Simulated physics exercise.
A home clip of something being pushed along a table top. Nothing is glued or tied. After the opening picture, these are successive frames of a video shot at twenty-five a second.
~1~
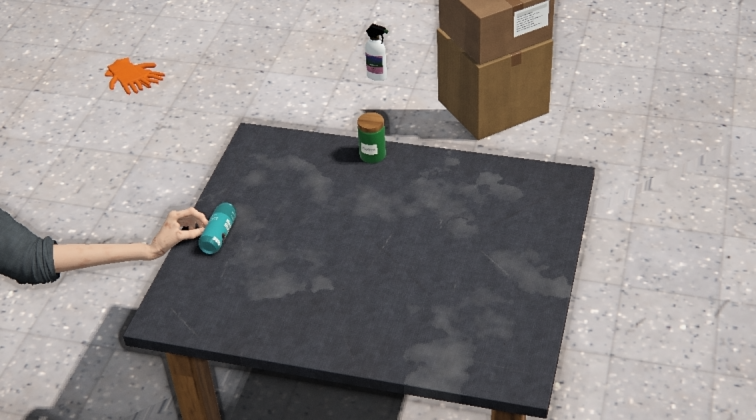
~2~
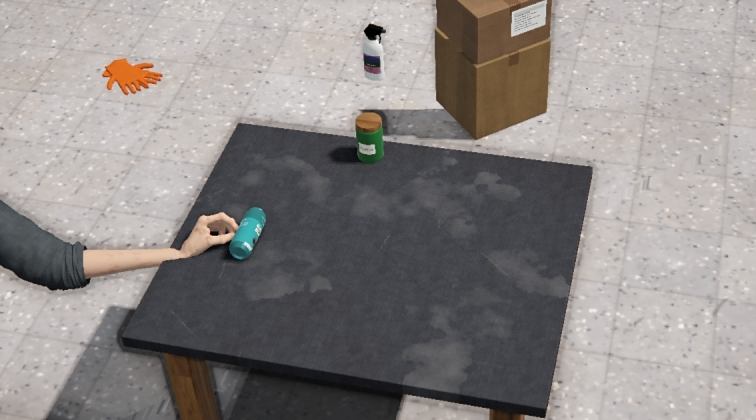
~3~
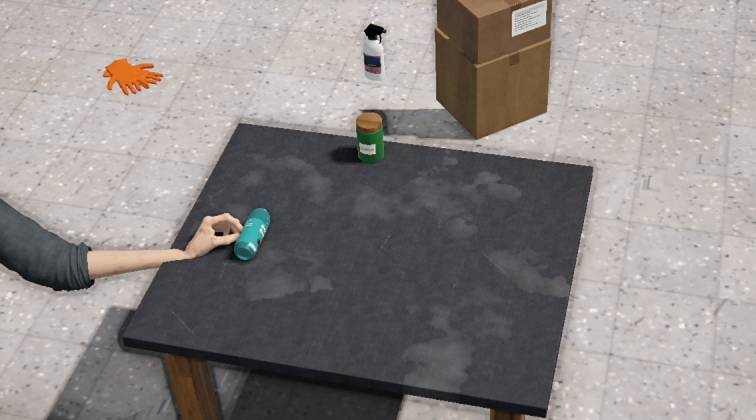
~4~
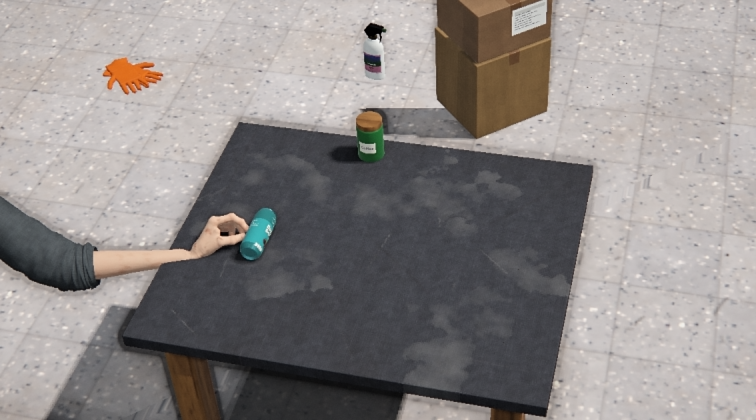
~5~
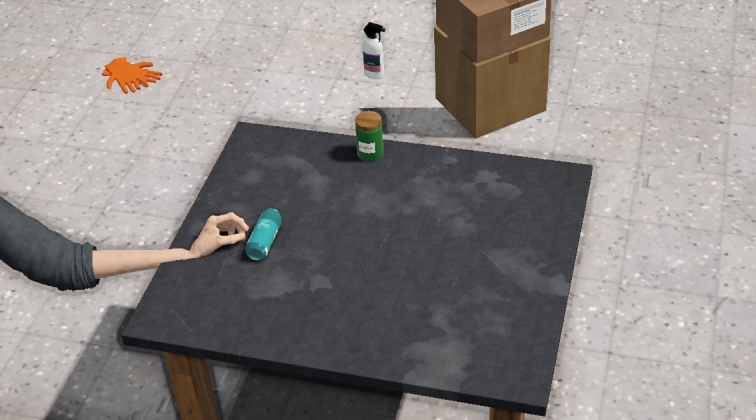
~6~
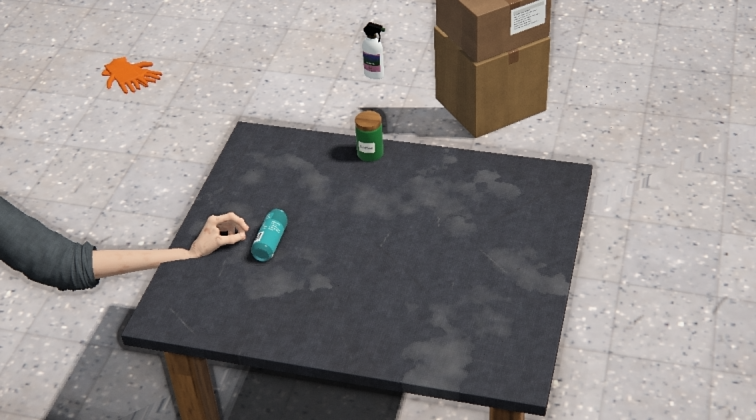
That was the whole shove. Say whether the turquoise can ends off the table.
The turquoise can remains on top.
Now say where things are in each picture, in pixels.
The first picture shows under the hand; turquoise can (218, 228).
The second picture shows under the hand; turquoise can (248, 233).
The third picture shows under the hand; turquoise can (252, 234).
The fourth picture shows turquoise can (258, 234).
The fifth picture shows turquoise can (264, 234) moved a little.
The sixth picture shows turquoise can (270, 235) moved a little.
Then, 0.10 s later than the last frame, turquoise can moved about its own width near (283, 237).
Then, 0.20 s later than the last frame, turquoise can moved well along near (294, 239).
Then, 0.40 s later than the last frame, turquoise can moved well along near (310, 241).
When it is over, moved from the start, turquoise can. End places, in pixels of the last picture, turquoise can near (317, 242).
